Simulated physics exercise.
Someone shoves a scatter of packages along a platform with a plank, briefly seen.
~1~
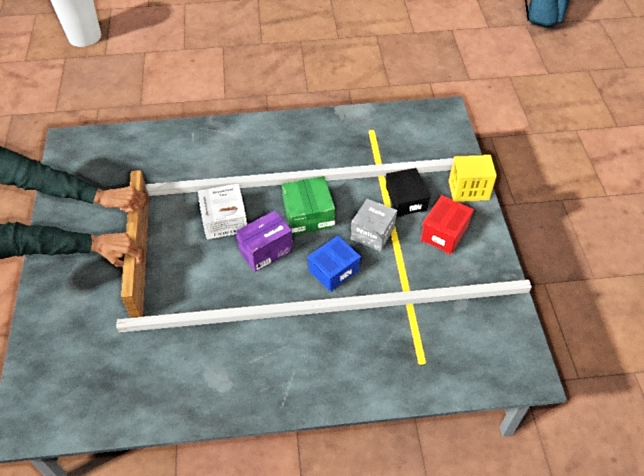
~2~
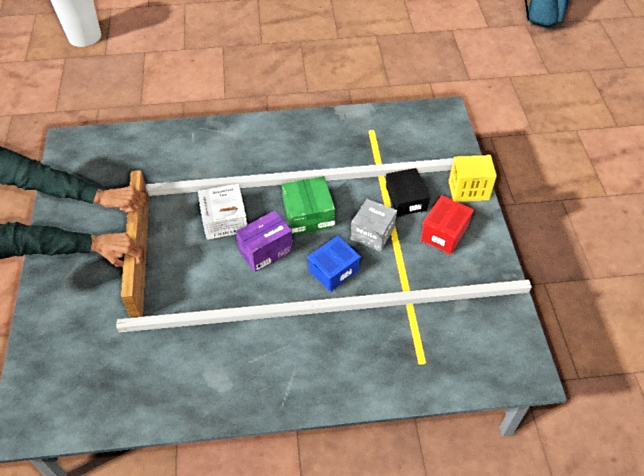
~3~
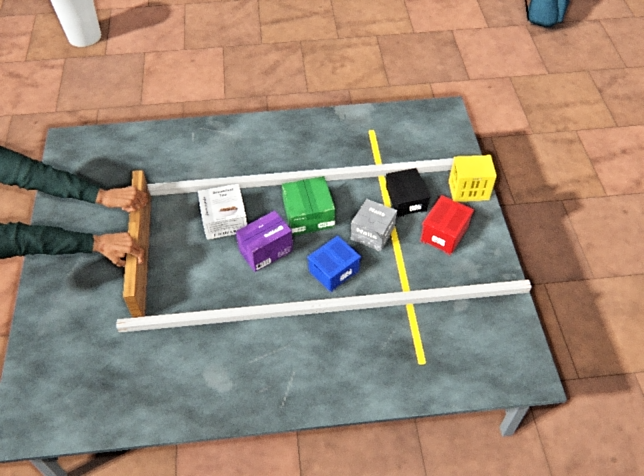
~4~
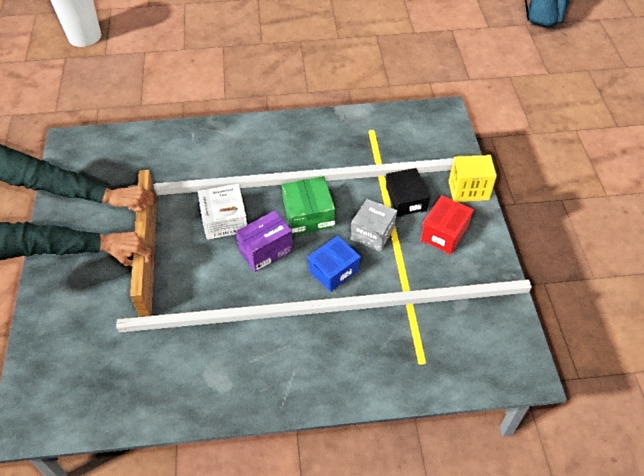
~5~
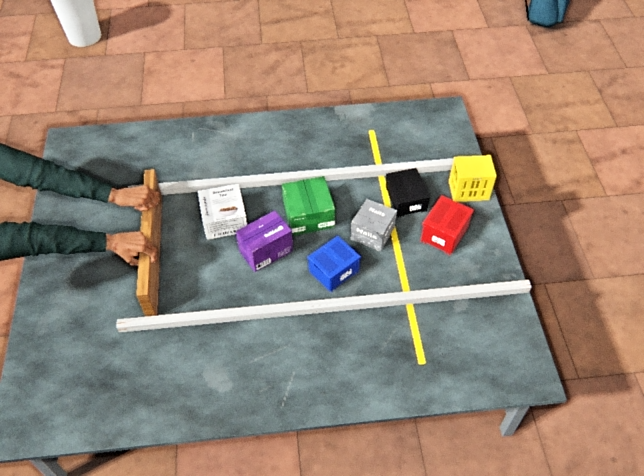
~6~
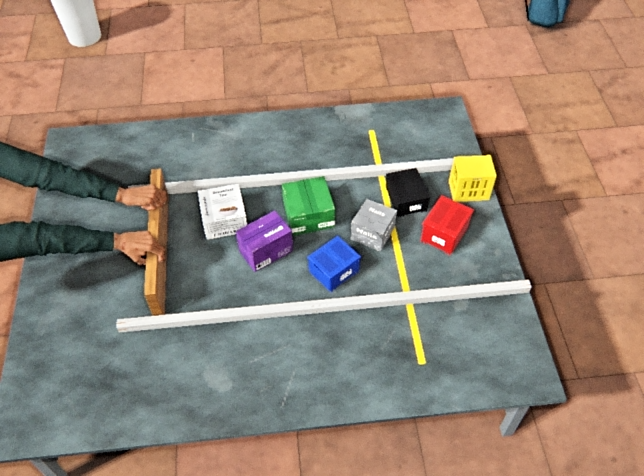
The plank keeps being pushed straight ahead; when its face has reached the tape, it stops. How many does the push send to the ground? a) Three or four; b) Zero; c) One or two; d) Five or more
(c) One or two.
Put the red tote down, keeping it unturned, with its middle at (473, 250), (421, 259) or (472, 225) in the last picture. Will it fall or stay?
Place by place, it is safe; is safe; is safe.
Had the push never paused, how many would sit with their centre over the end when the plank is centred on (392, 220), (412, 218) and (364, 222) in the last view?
Taking the three positions in turn, the counts come to 1, 3 and 0.
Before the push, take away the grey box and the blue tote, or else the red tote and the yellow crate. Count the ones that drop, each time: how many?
The count is 1 in the first case and 0 in the second.
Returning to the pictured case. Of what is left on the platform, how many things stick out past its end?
I get 2.
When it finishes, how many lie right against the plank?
3 touch it.
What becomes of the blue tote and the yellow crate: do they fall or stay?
The blue tote would remain on top, and the yellow crate would go down.
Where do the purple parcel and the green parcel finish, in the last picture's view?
Middles: Around (421, 237) and around (451, 193).
A little later, none off yet; yellow crate at rest near (472, 179); red tote at rest near (446, 226); black tote at rest near (407, 192).
When it is over, the number that fall off is one or two; down, yellow crate.
